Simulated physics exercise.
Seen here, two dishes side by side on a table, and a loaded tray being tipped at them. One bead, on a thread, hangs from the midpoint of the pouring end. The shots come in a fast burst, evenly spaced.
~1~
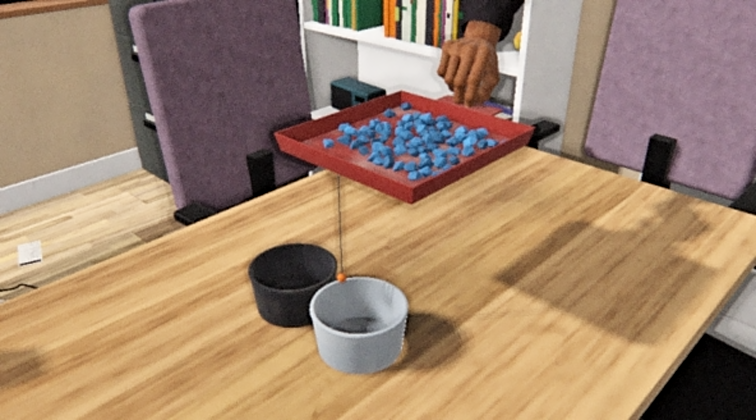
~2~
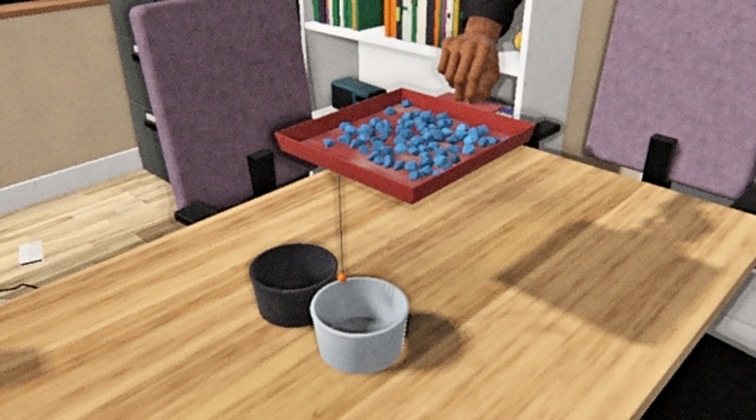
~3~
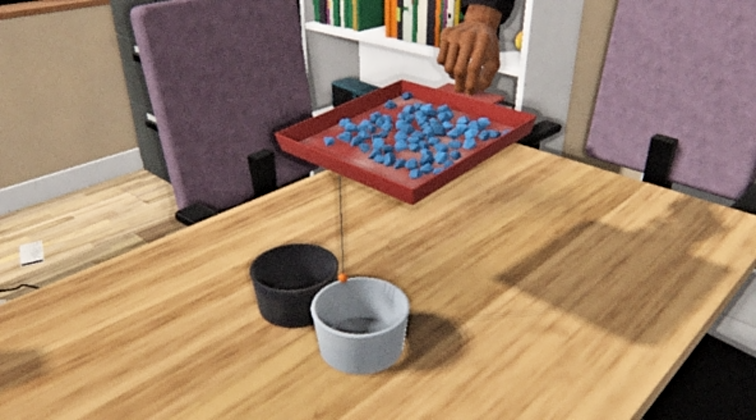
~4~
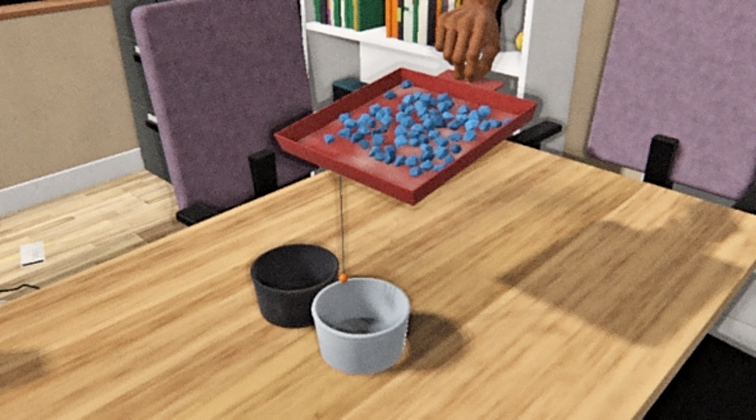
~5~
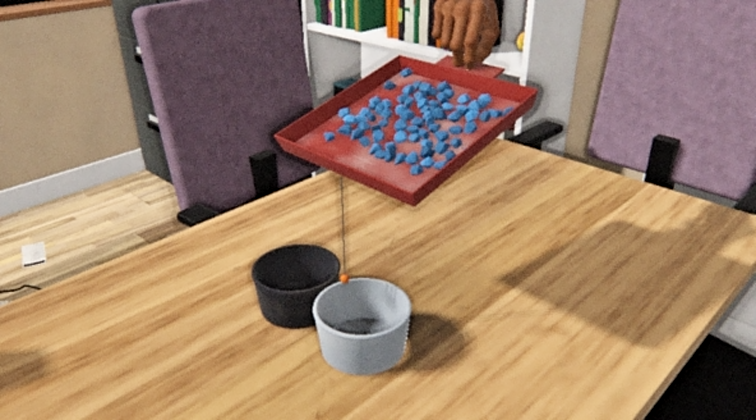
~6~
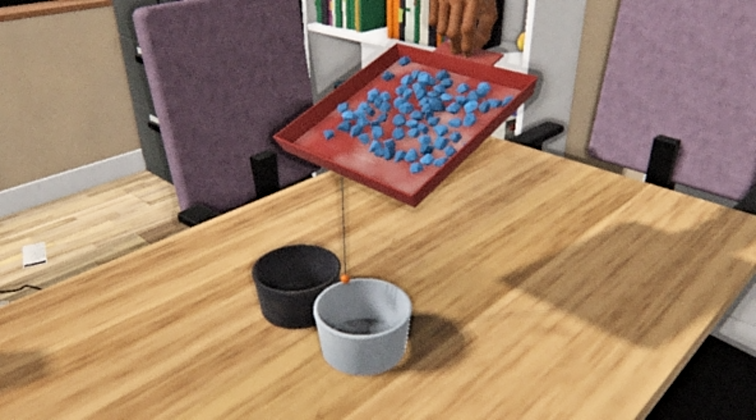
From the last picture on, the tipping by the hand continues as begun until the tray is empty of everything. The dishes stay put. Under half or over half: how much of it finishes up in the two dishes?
Compared with the spill, the catch will be smaller.
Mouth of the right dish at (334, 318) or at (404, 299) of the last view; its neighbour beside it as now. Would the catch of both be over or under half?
Try 1: The greater share; try 2: A lesser share.
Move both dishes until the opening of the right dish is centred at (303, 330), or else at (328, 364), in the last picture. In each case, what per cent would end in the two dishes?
60, then 50 %.
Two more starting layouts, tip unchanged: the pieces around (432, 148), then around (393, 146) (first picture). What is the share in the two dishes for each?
Around 30 in a hundred the first time, around 30 in a hundred the second.
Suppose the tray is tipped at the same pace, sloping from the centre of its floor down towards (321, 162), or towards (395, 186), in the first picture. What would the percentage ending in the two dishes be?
Close to 70 percent first and close to 30 percent second.
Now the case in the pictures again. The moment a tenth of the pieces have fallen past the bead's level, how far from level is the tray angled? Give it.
Somewhere around 80 degrees.
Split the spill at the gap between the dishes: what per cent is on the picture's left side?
I'd guess close to 80 %.
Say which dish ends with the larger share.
The fuller one is the right side.
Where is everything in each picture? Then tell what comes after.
In the first picture, corners of the pouring end (280, 133) and (412, 185), level; middle of the load (417, 142), aquarium stones; left dish (260, 300); right dish (326, 344); bead on its thread (342, 278).
In the second picture, corners of the pouring end (281, 133) and (412, 185), level; middle of the load (417, 141).
In the third picture, corners of the pouring end (281, 133) and (412, 186), tipped barely, level across its low end; middle of the load (418, 136).
In the fourth picture, corners of the pouring end (280, 134) and (412, 188), tipped a little, level across its low end; middle of the load (418, 129).
In the fifth picture, corners of the pouring end (280, 135) and (412, 189), tipped a little, level across its low end; middle of the load (418, 123).
In the sixth picture, corners of the pouring end (279, 135) and (411, 191), tipped clearly, level across its low end; middle of the load (417, 116); left dish (264, 301); right dish (329, 345).
Just after the last frame, tray tipped steeply; almost all on the tray; just a few in the air.
A moment on, tray tipped right over; roughly two thirds on the tray; just a few in the right dish; roughly a quarter outside both; about a tenth in the air.
Further on, tray tipped past a quarter turn; roughly a quarter in the right dish; just a few in the left dish; roughly two thirds outside both.
When it is over, tray tipped past a quarter turn; roughly a quarter in the right dish; just a few in the left dish; roughly two thirds outside both.
